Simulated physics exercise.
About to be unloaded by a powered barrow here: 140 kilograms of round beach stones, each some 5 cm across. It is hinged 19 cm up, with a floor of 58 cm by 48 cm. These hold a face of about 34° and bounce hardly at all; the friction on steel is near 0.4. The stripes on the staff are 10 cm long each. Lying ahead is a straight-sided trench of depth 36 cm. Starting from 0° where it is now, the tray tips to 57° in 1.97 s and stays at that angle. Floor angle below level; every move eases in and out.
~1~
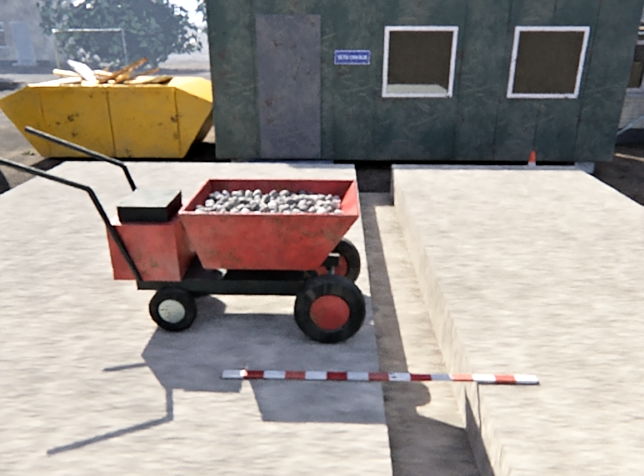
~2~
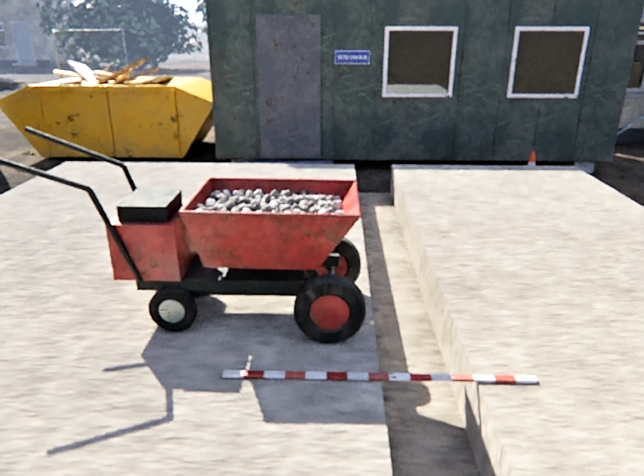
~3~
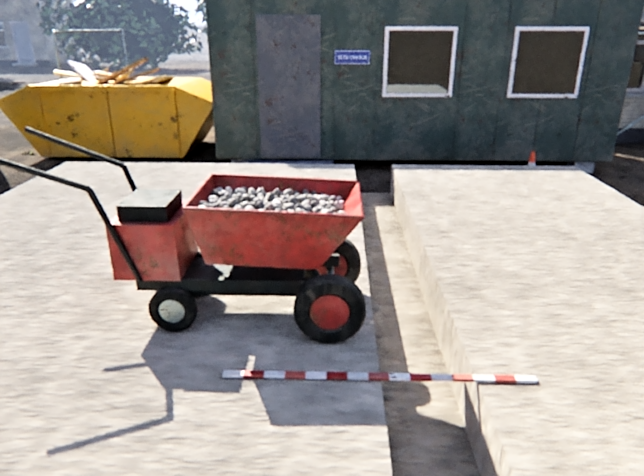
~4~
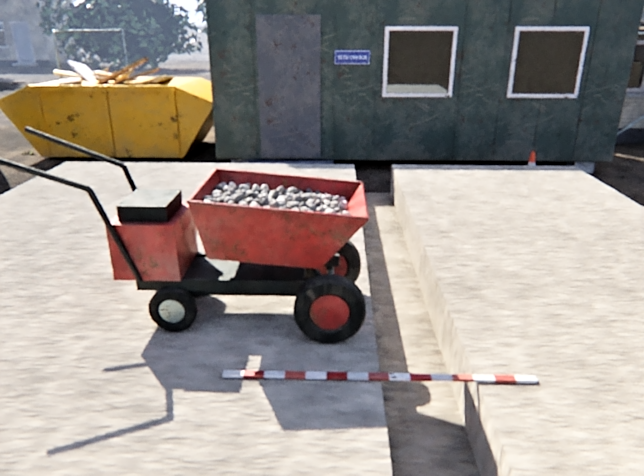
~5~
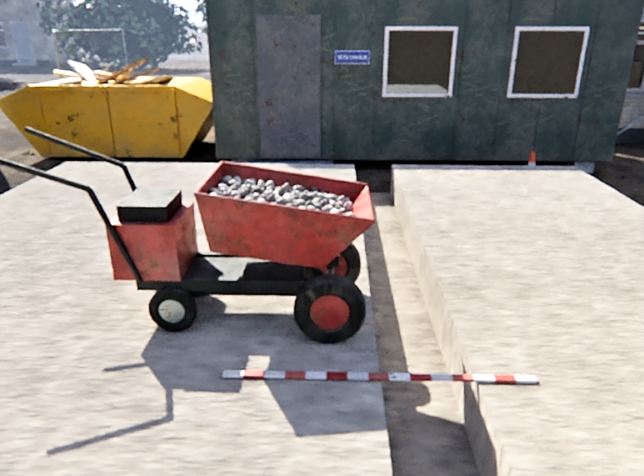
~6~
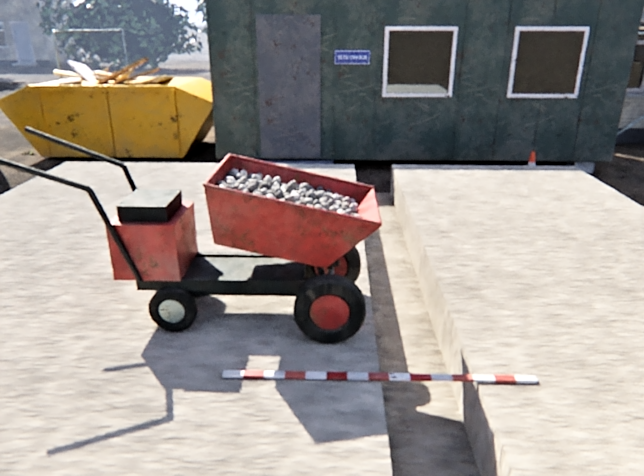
The red tray of a small powered barrow, loaded with grey stones, tilts slowly forward to the right, its rear rising off the frame, while the wheels stay still on pale slabs beside a trench and striped staff.
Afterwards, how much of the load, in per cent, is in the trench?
About 38 per cent.
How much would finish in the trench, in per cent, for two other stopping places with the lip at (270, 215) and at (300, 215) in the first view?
That gives roughly 50 per cent and roughly 60 per cent.
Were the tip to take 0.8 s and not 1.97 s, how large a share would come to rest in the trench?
25 %.
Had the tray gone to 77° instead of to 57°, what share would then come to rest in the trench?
Around 45 per cent would finish in the trench.
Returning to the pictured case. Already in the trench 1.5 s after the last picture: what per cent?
10 per cent, give or take.
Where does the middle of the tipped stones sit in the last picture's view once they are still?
In the last view, about (438, 356).
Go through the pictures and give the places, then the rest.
In the first frame, the tray is at 0°, its lip at (359, 216); the top of the load is at (267, 201).
The second frame shows lip at (360, 217), floor tilted 1°, highest stones at (261, 199).
The third frame shows lip at (363, 217), floor tilted 2°, highest stones at (256, 198).
In the fourth frame, the tray is at 5°, its lip at (368, 219); the top of the load is at (241, 193).
In the fifth frame, the tray is at 9°, its lip at (374, 221); the top of the load is at (240, 188).
The sixth frame shows lip at (382, 225), floor tilted 13°, highest stones at (236, 179).
Then, 0.9 s after the last picture the floor is at 48°, 100 % in the tray; the foremost stones are at (416, 249).
Then, 1.5 s after the last picture the floor is at 57°, 78 % in the tray, 12 % in the trench, 10 % past the trench; the foremost stones are at (508, 329).
Then, 1.8 s after the last picture the floor is at 57°, 60 % in the tray, 19 % in the trench, 21 % past the trench; the foremost stones are at (569, 327).
Then, 3.8 s after the last picture the floor is at 57°, 38 % in the tray, 38 % in the trench, 24 % past the trench; the foremost stones are at (617, 327).
